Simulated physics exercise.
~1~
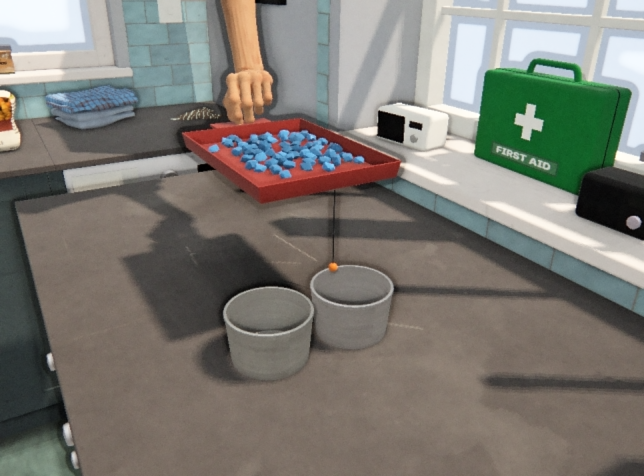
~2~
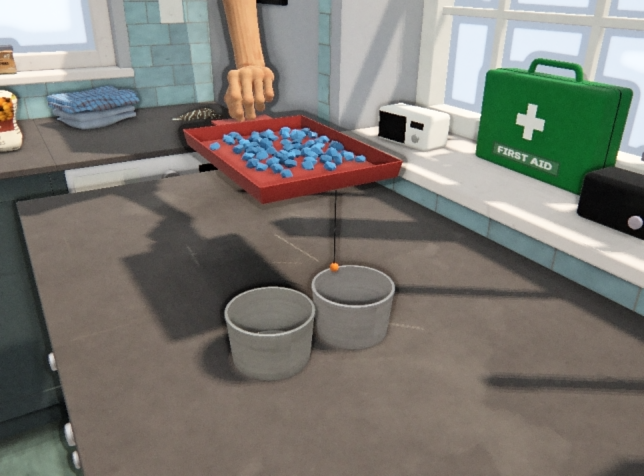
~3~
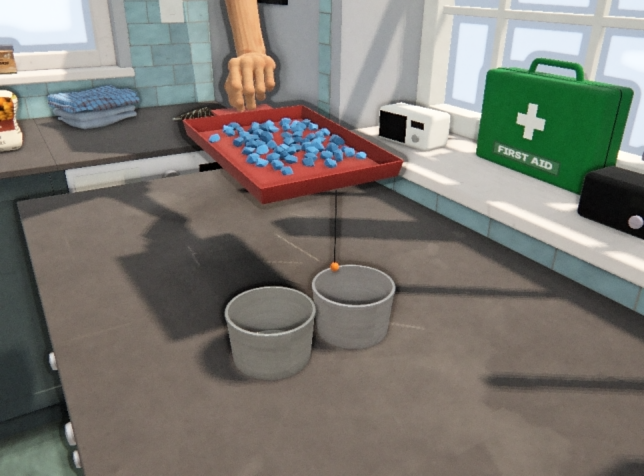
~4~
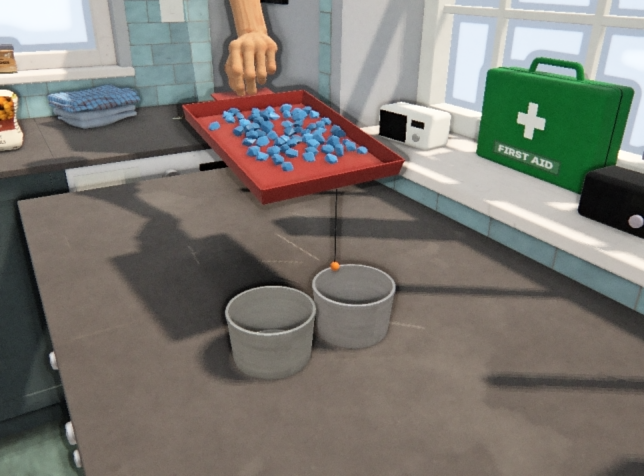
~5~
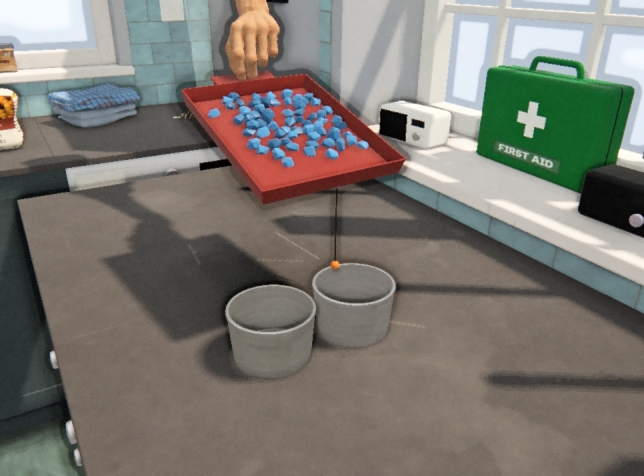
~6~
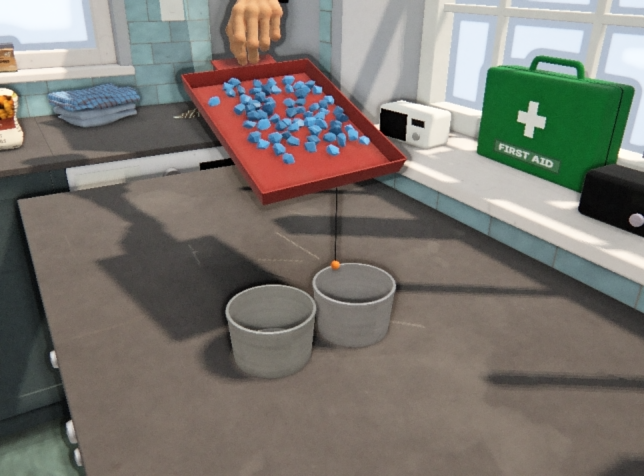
In this clip, a hand holds a red tray of small blue stones above two gray dishes on a counter, gradually raising the tray's far end so it slants more steeply, while an orange bead hangs on a thread.
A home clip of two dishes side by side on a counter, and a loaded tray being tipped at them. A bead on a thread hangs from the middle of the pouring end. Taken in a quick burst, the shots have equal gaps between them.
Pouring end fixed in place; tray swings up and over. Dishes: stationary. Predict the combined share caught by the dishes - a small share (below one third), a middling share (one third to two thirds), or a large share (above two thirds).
A middling share, one third to two thirds.
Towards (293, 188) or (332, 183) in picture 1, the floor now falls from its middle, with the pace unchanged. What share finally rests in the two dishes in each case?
The first try yields 70 percent and the second 30 percent.
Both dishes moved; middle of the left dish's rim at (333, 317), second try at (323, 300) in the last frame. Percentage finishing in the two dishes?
It comes to roughly 70 per cent in one try and roughly 60 per cent in the next.
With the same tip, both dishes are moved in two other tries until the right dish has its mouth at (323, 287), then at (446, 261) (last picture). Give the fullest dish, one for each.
Taking them in turn, it's the one to the right and then the one to the left.
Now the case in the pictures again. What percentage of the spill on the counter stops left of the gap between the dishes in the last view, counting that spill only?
It comes to 30 per cent or so.
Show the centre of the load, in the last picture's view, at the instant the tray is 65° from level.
About (325, 172).
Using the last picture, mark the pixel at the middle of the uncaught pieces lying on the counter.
Approximately (379, 402).
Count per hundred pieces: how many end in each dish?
Left dish 30 per cent; right dish 30 per cent.
Soon, tray tipped steeply; nearly all on the tray; a small part in the air.
A while on, tray tipped past a quarter turn; about a third on the tray; a small part in the left dish; a small part in the right dish; about a quarter outside both; about a quarter in the air.
Towards the end, tray tipped past a quarter turn; about a quarter in the left dish; about a quarter in the right dish; about half outside both.
Finally, tray tipped past a quarter turn; about a quarter in the left dish; about a quarter in the right dish; about half outside both.
